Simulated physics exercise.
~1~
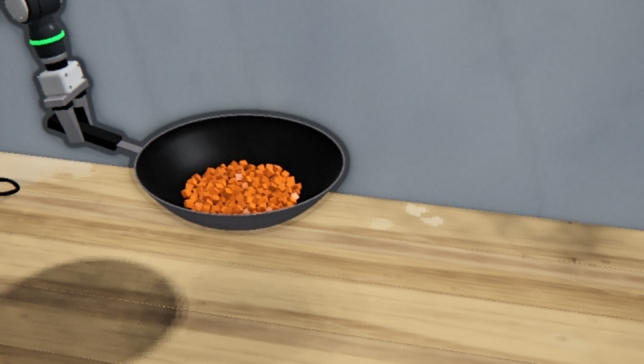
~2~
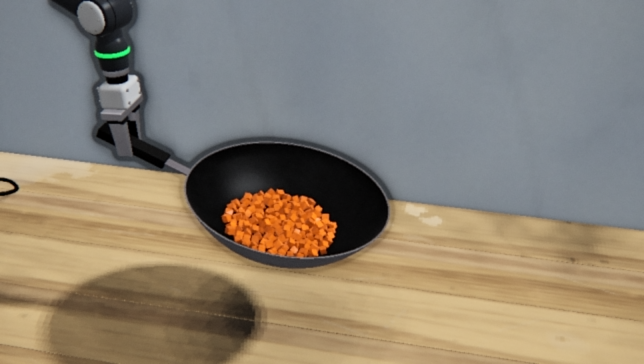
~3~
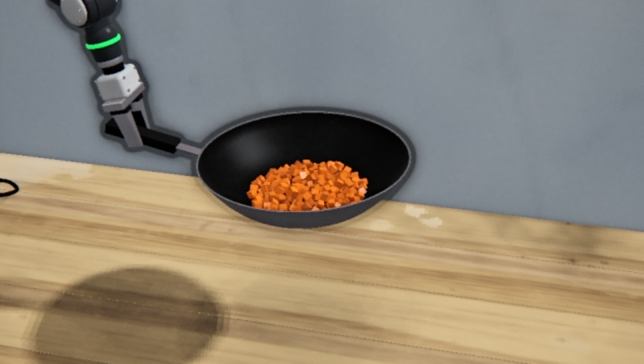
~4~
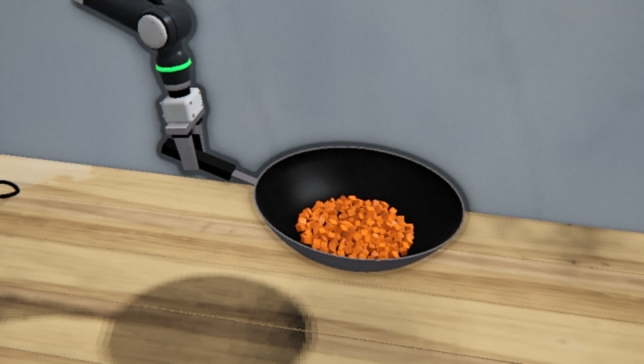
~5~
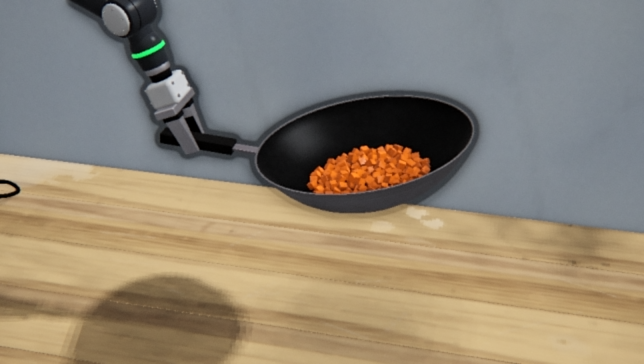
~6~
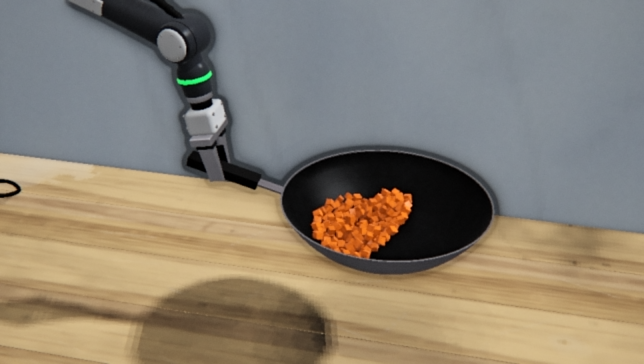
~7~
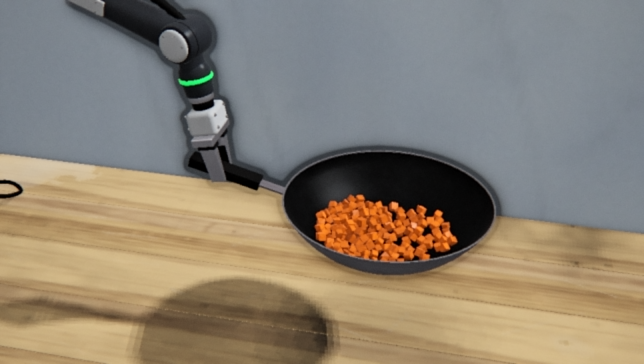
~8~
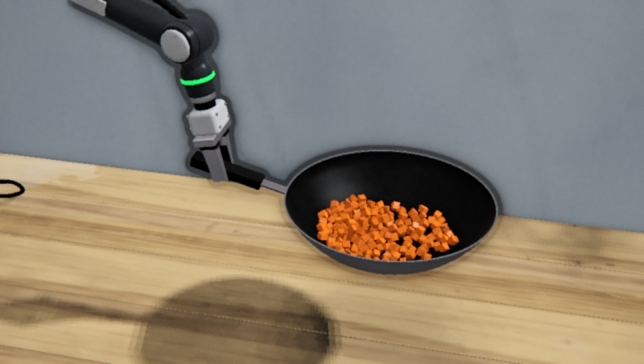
A robot arm held a black wok of small orange vegetable cubes above a wooden surface and moved it rightward, bobbing and tilting it so the cubes shifted inside, then held it nearly still with the cubes still in the wok.
